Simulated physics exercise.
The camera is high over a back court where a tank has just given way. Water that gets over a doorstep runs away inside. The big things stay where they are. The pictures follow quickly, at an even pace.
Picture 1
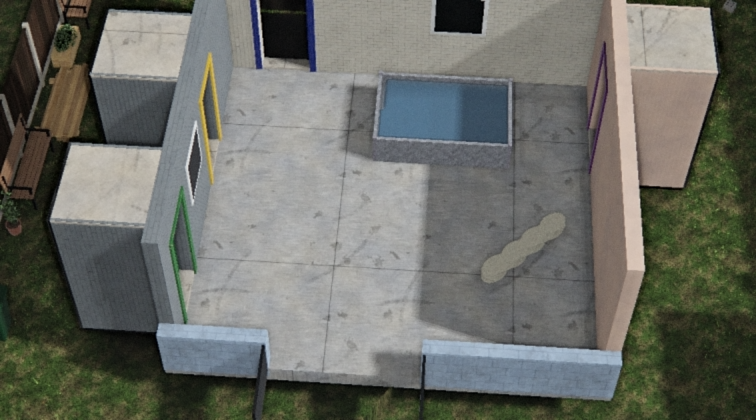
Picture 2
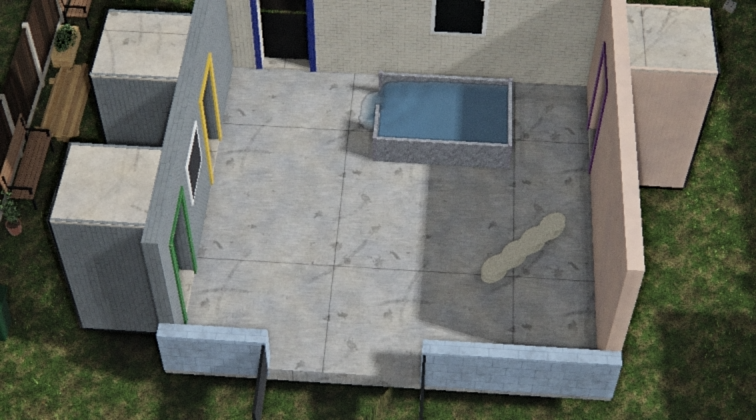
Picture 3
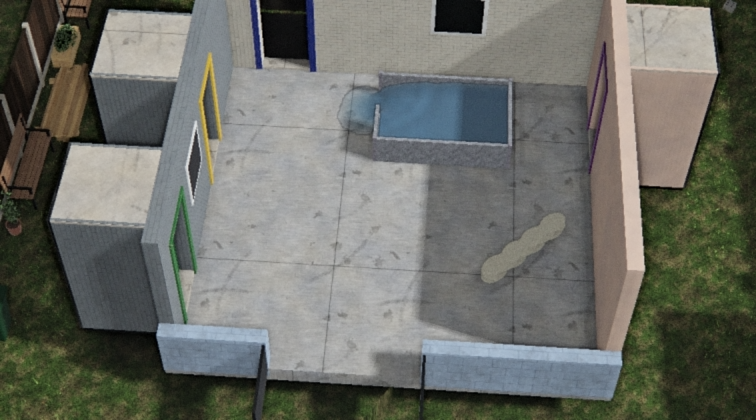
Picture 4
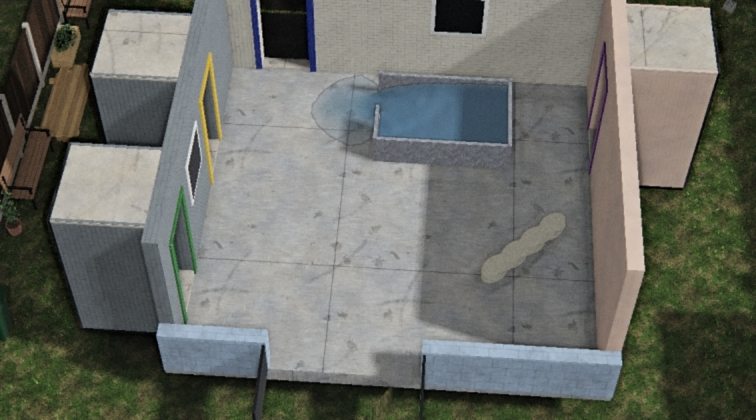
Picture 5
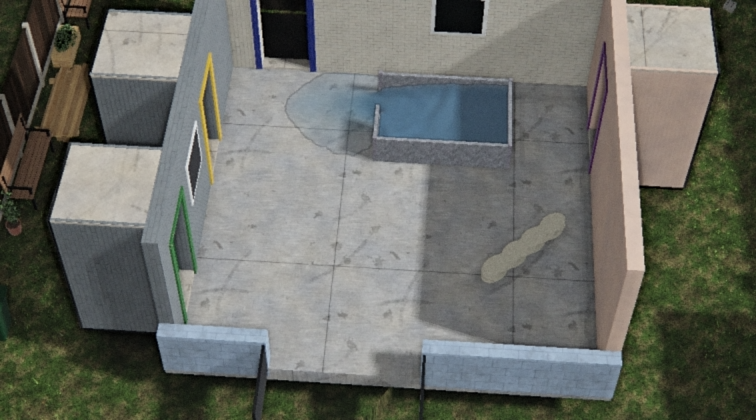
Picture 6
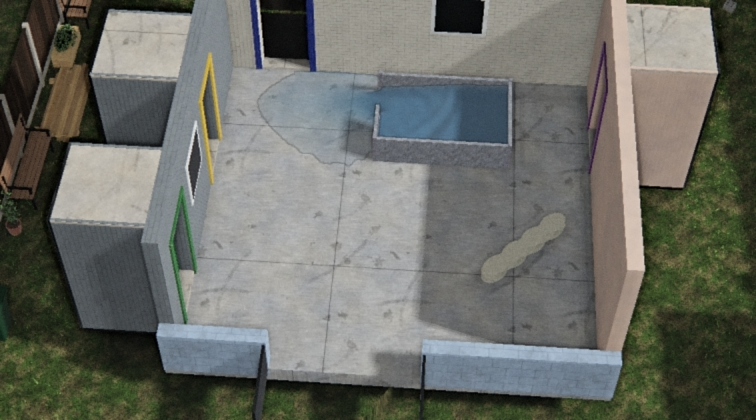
Water pours from the left side of an open tank and spreads left across the paving.
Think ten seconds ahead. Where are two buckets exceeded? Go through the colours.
One by one: The green door stays under that; the blue door takes more than that; the yellow door takes more than that; the purple door stays under that.
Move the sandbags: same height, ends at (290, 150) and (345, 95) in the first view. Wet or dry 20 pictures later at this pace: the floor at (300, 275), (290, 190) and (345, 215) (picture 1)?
As listed: Wet, awash, under water.
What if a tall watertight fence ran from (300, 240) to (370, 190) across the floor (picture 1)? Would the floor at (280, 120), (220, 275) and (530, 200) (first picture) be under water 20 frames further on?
In turn: Under water, flooded, clear.
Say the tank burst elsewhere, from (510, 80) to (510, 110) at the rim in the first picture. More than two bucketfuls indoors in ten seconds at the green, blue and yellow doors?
In short: Green door takes less; blue door takes less; yellow door holds.
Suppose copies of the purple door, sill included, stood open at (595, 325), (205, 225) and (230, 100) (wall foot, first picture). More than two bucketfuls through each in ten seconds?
In that order: Holds, is under, passes that mark.
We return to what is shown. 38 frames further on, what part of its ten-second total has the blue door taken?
Near 75 in a hundred.
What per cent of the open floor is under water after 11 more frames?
Near 20 in a hundred.
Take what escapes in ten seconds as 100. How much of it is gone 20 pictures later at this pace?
Roughly 20 per cent.
A moment on, water covers 15 % of the floor; the green door not reached, the blue door under two buckets in, the yellow door not reached, the purple door not reached.
Next, water covers 20 % of the floor; the green door not reached, the blue door under two buckets in, the yellow door under two buckets in, the purple door not reached.
Then, water covers 25 % of the floor; the green door wet at the sill, nothing in, the blue door over two buckets in, the yellow door over two buckets in, the purple door not reached.
Later, water covers 45 % of the floor; the green door wet at the sill, nothing in, the blue door far over two buckets in, the yellow door over two buckets in, the purple door not reached.
In the end, water covers 55 % of the floor; the green door wet at the sill, nothing in, the blue door far over two buckets in, the yellow door over two buckets in, the purple door not reached.
